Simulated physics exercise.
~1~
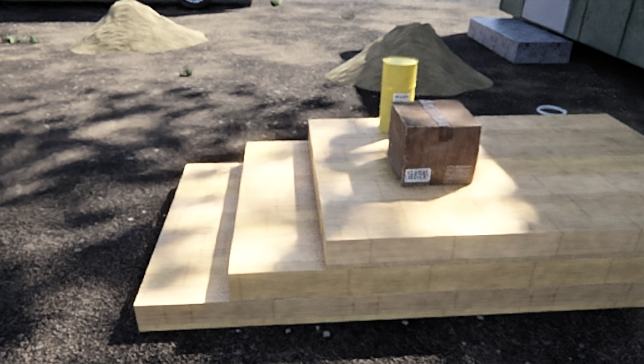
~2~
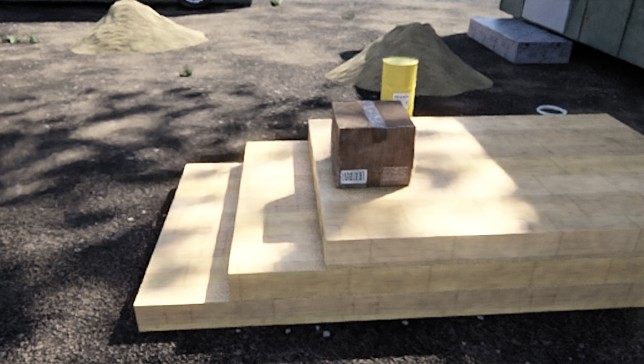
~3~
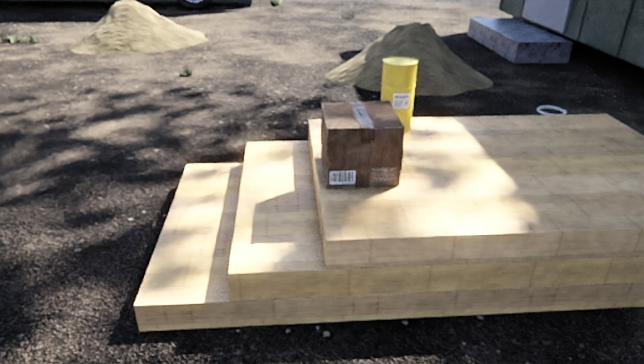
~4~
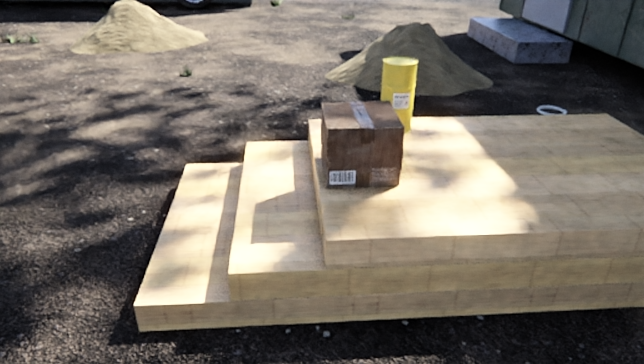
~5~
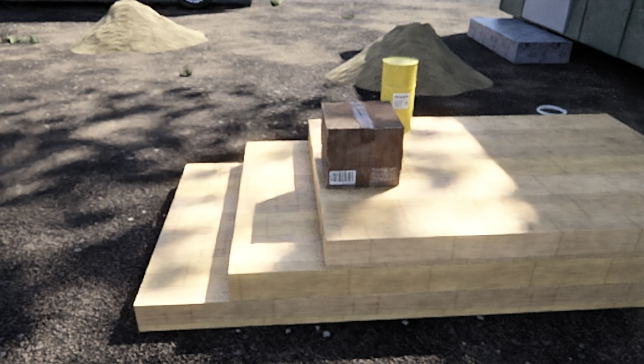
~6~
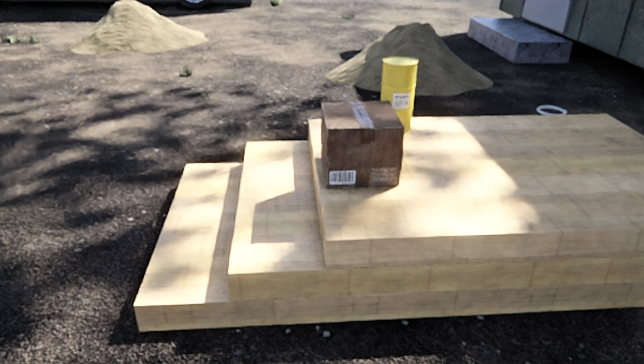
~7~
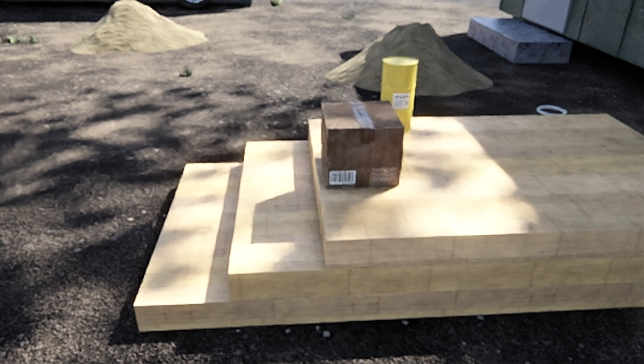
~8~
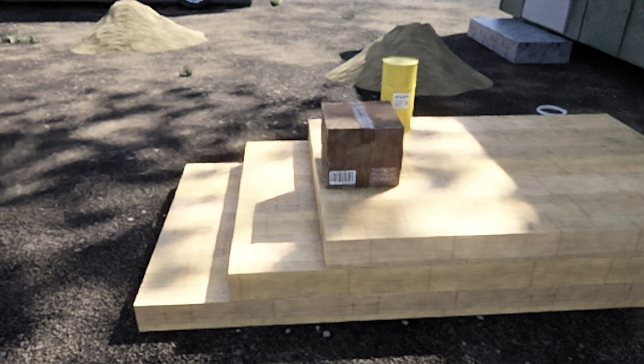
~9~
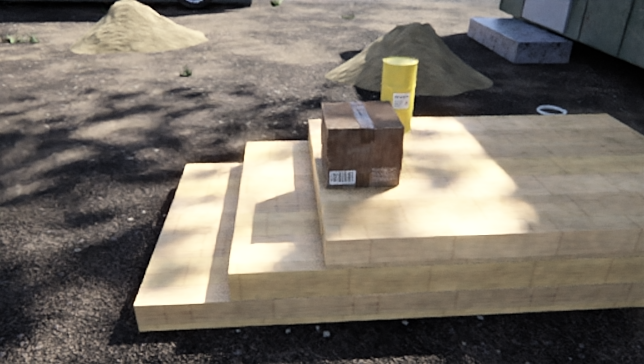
A brown cardboard box slides left across the top of a low, pale wooden platform, whose steps descend toward the left. A yellow canister stands upright near the back of the landing, seen from slightly above in patchy sunlight, with dark ground, sandy mounds and a grey block beyond. The box moves quickly at first, passing in front of the canister and turning slightly. It then creeps a little farther left and stops close to the edge above the next step down. It stays there on the landing, and the canister never moves.
